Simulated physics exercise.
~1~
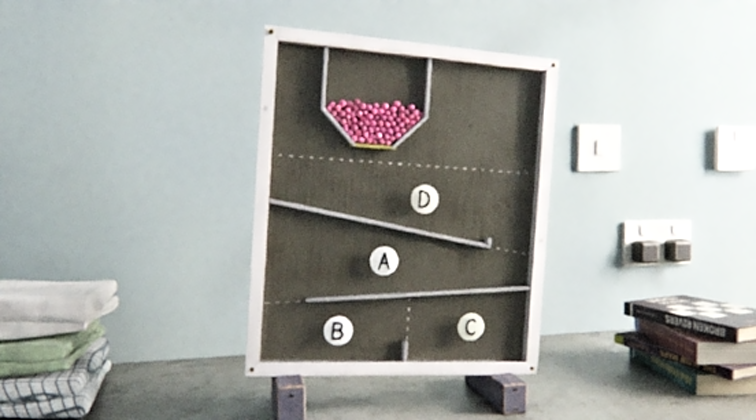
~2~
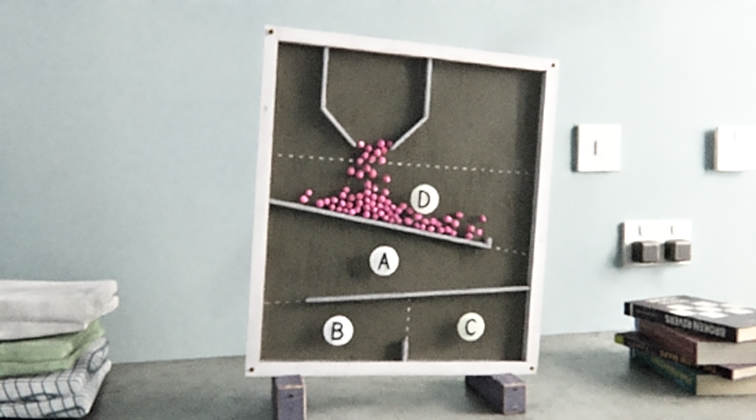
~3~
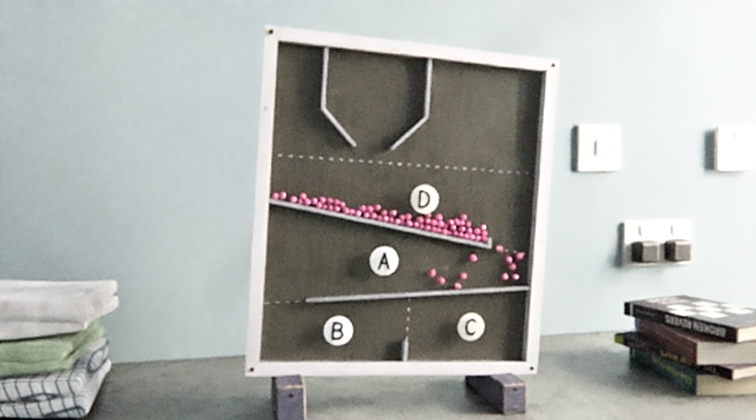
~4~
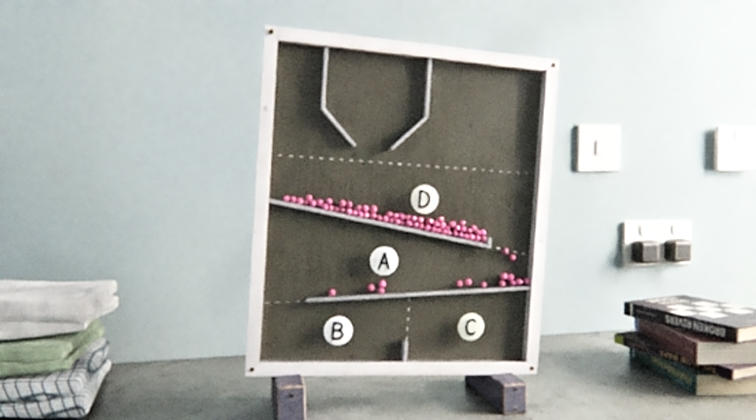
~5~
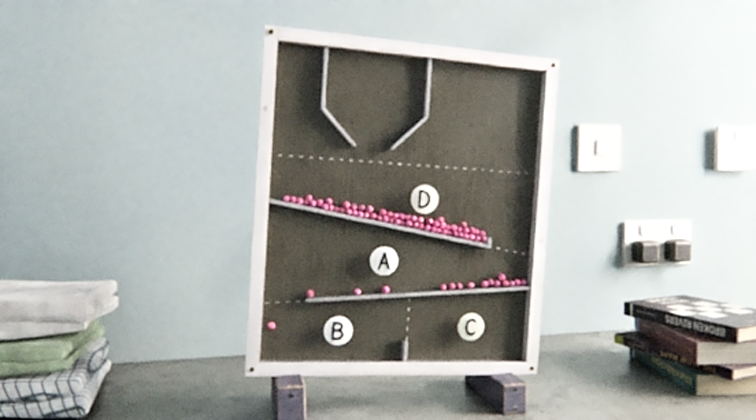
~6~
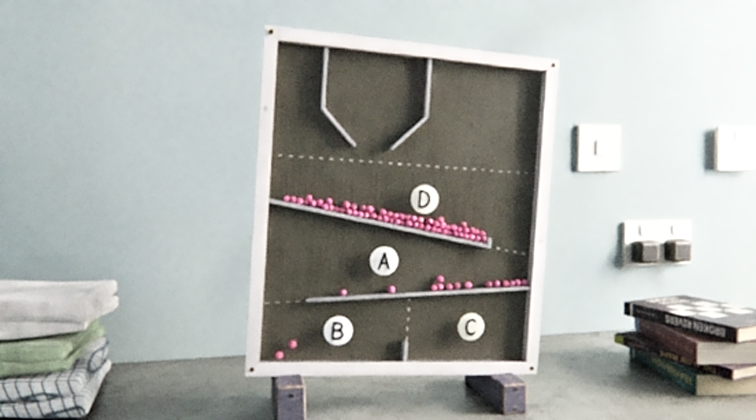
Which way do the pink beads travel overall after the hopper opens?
They move down, pouring from the hopper onto the upper ramp, with some dropping further to the lower ramp and a couple reaching the bottom.
The clip opens on a white-framed, upright dispenser with pink beads heaped in a hopper above sections lettered D, A, B and C. The yellowish slide under the hopper is gone and the beads pour onto the upper ramp, spreading along it. With the hopper empty, some spill past the ramp's right end and drop onto the lower ramp. A few of these roll left along it, and one falls off its left end into section B. At the end, most beads sit on the upper ramp, some remain on the lower one, and two are at the bottom left.
